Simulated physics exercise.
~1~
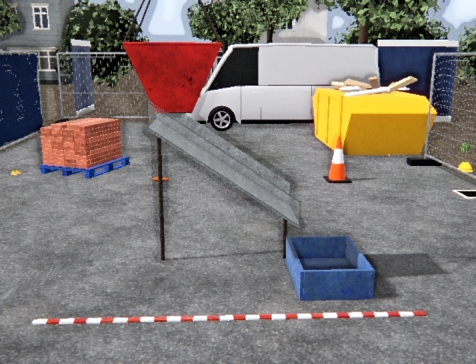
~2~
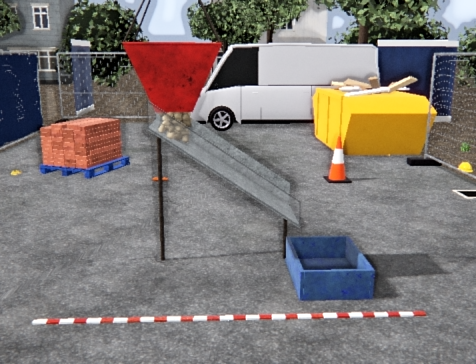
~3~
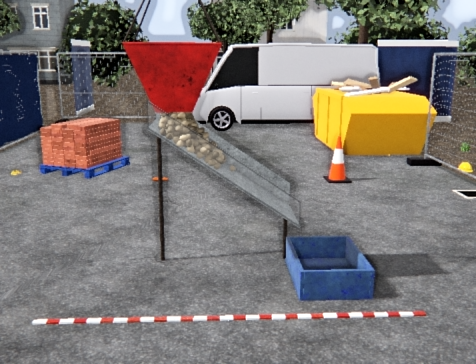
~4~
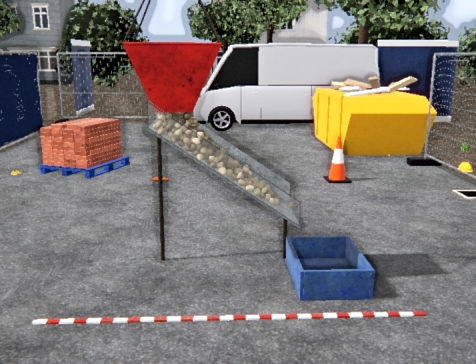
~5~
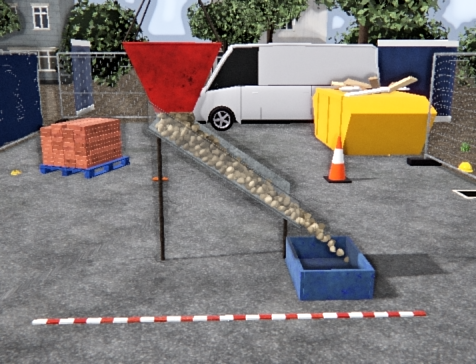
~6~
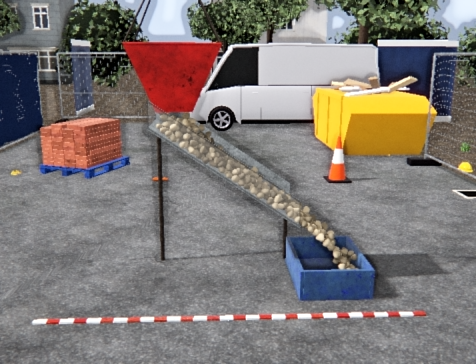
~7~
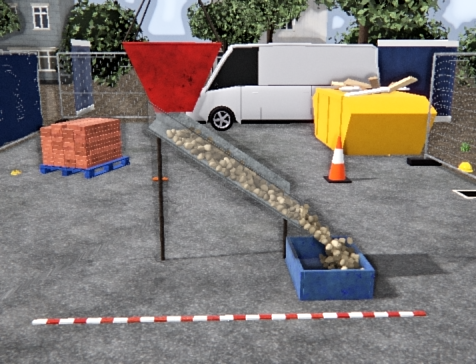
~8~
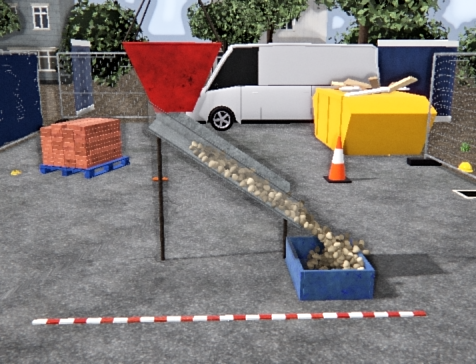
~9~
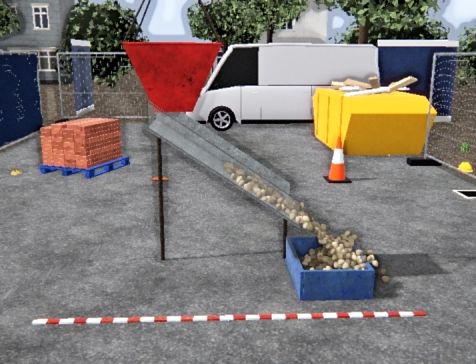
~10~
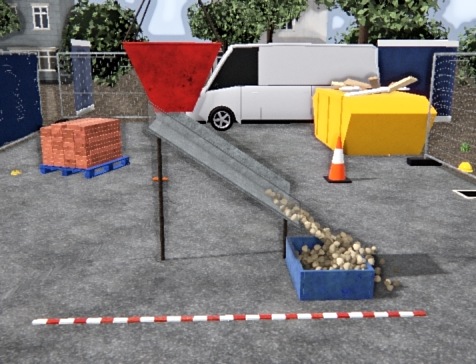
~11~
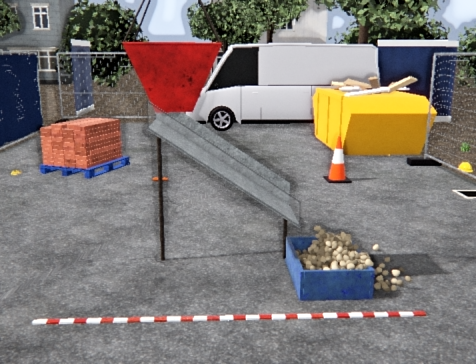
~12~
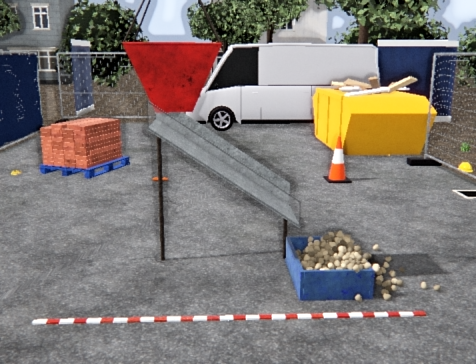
To begin with, a red skip hangs above a sloping steel chute in a paved yard, with a blue bin at its foot and a white van, bricks and a yellow container behind. Rounded stones emerge beneath the skip and slide down the steel to the right, soon covering its length. They pour off the lower end into the bin, building a heap as the chute empties from the top. The last stones drop off, and some tumble over the right side. Finally, the chute is bare, most stones fill the bin, and a few lie on the ground to its right.
